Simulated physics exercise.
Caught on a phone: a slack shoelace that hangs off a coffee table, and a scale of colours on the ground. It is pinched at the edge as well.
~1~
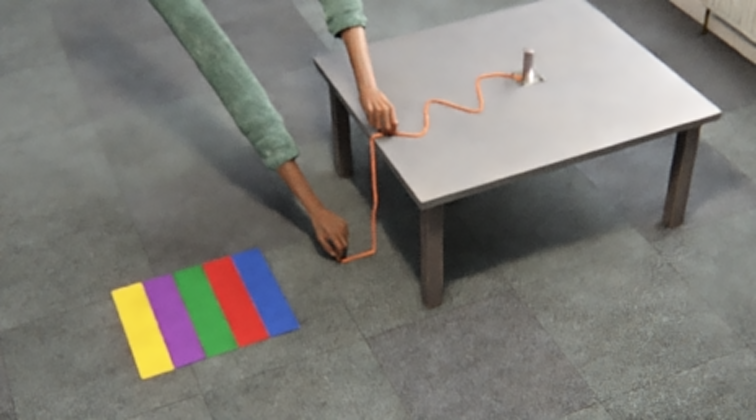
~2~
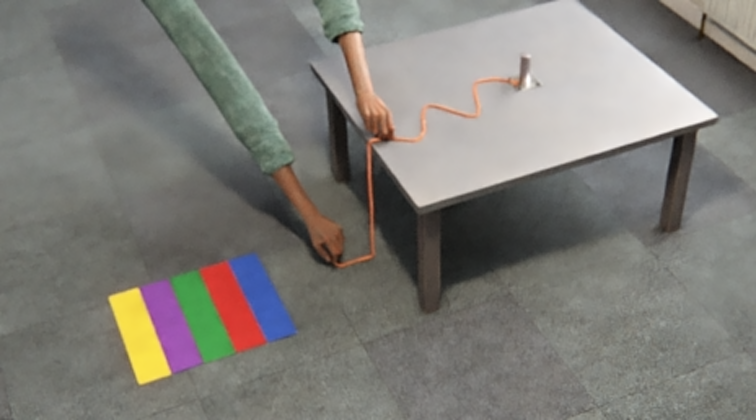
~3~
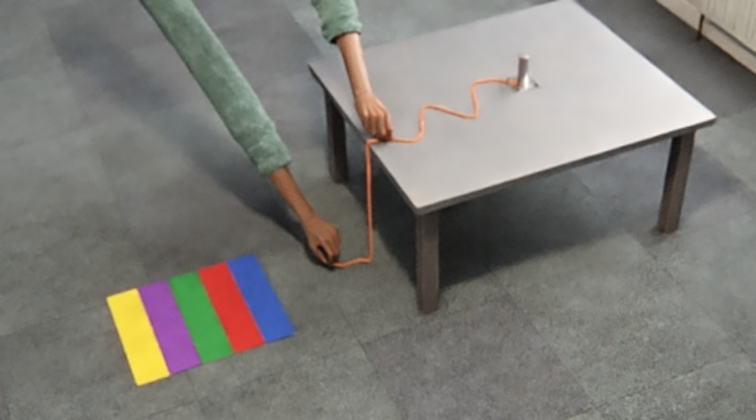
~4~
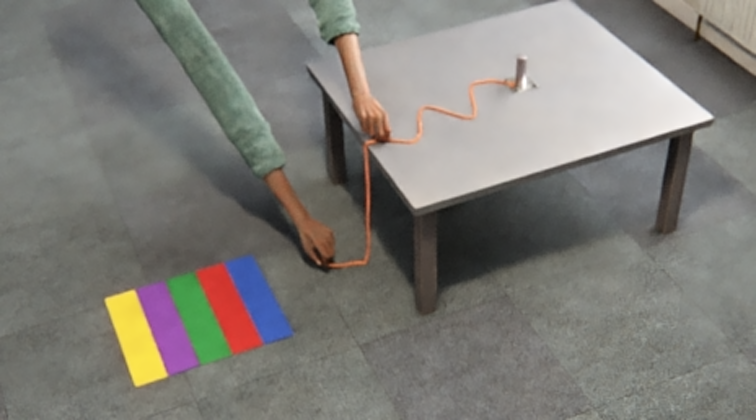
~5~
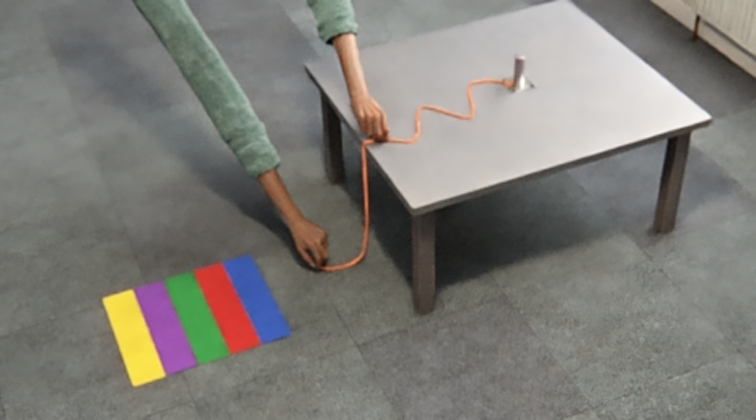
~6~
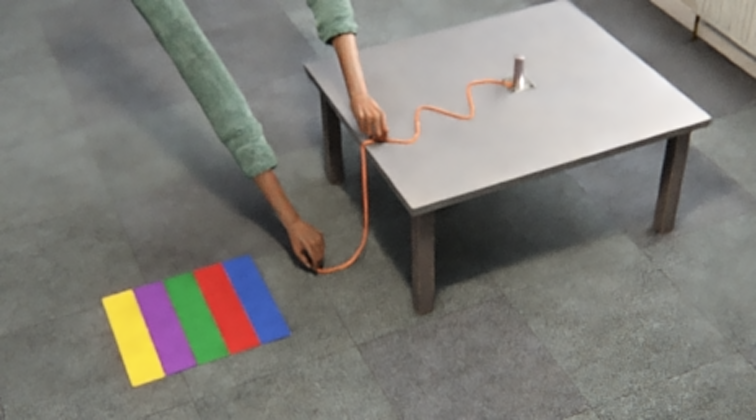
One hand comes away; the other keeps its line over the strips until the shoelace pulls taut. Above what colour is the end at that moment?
The end stops over the yellow strip.
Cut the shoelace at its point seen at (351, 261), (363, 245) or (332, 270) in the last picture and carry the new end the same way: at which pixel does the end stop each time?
In that order: (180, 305), (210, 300) and (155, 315).
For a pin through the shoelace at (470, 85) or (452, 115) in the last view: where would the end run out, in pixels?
About (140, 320) and (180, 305).
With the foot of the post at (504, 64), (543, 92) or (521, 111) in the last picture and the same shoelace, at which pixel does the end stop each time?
The places are (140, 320), (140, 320) and (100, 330).
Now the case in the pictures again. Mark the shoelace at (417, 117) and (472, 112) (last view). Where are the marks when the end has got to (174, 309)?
The first at (361, 141), the second at (434, 116).
A little later, end near (174, 309); over purple.
Next, end near (143, 318); over yellow.
When it is tight, end near (126, 324); over yellow. It gets as far as the yellow strip.
